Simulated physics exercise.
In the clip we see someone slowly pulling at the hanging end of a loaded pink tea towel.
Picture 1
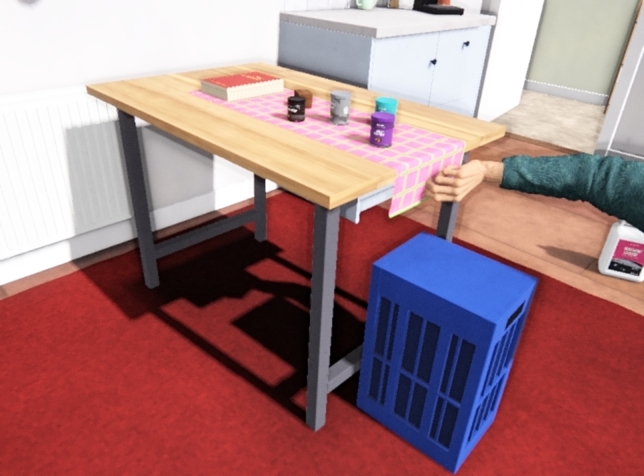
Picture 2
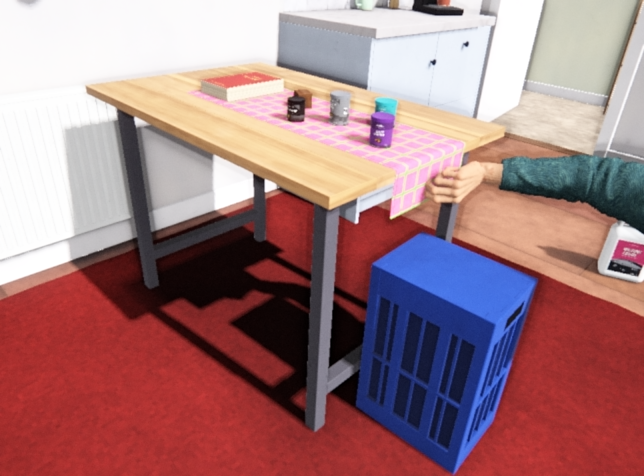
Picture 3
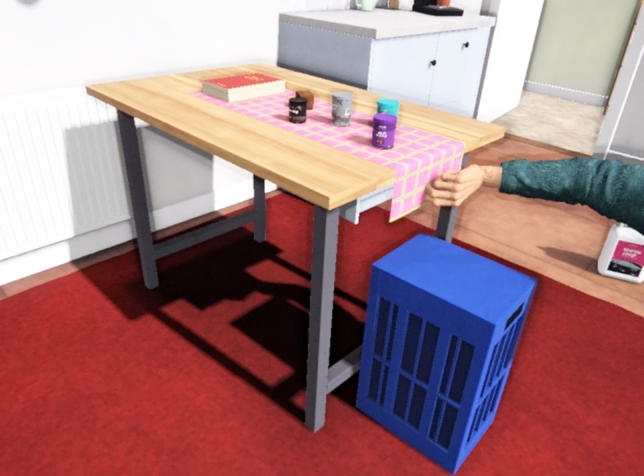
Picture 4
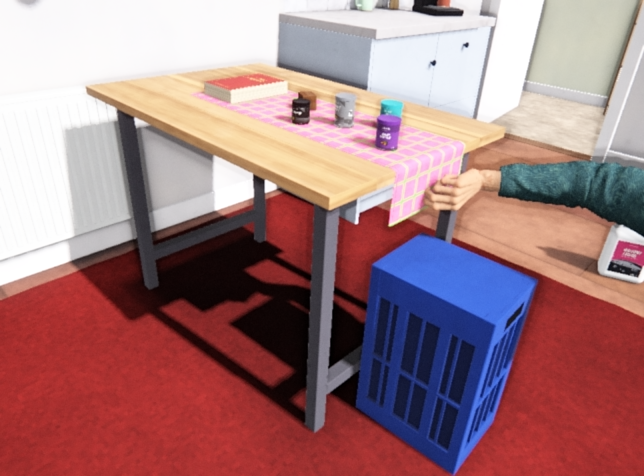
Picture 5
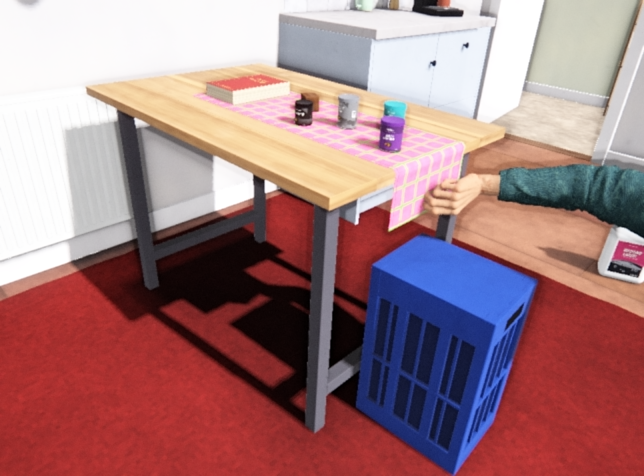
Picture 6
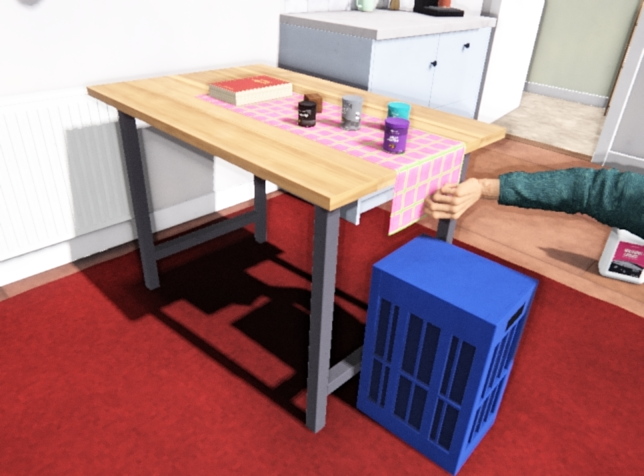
A hand in a green sleeve slowly pulled the hanging end of a pink checked cloth on a wooden table, and the small pots and cans on it shifted slightly toward the right with it.
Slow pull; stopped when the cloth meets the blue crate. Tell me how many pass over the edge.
Just one passes over it.
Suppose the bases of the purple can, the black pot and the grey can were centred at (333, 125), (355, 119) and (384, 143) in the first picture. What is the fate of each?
In the end the purple can is still on top, the black pot is still on top, and the grey can is no longer on top.
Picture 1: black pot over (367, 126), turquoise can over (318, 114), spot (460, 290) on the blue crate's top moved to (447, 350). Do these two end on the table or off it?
Here's what happens: The black pot leaves its perch, the turquoise can remains aboard.
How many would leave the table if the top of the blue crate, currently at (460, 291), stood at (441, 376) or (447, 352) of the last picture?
We'd get 4 in the first case and 3 in the second.
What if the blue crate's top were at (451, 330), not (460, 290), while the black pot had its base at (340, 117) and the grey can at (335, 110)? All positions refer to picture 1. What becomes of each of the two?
As for the black pot, it stays in place; as for the grey can, it stays in place.
Early on, hem near (423, 231); all still up.
Midway, hem on the crate; purple can gone.
Finally, hem on the crate; purple can gone. The answer is one.
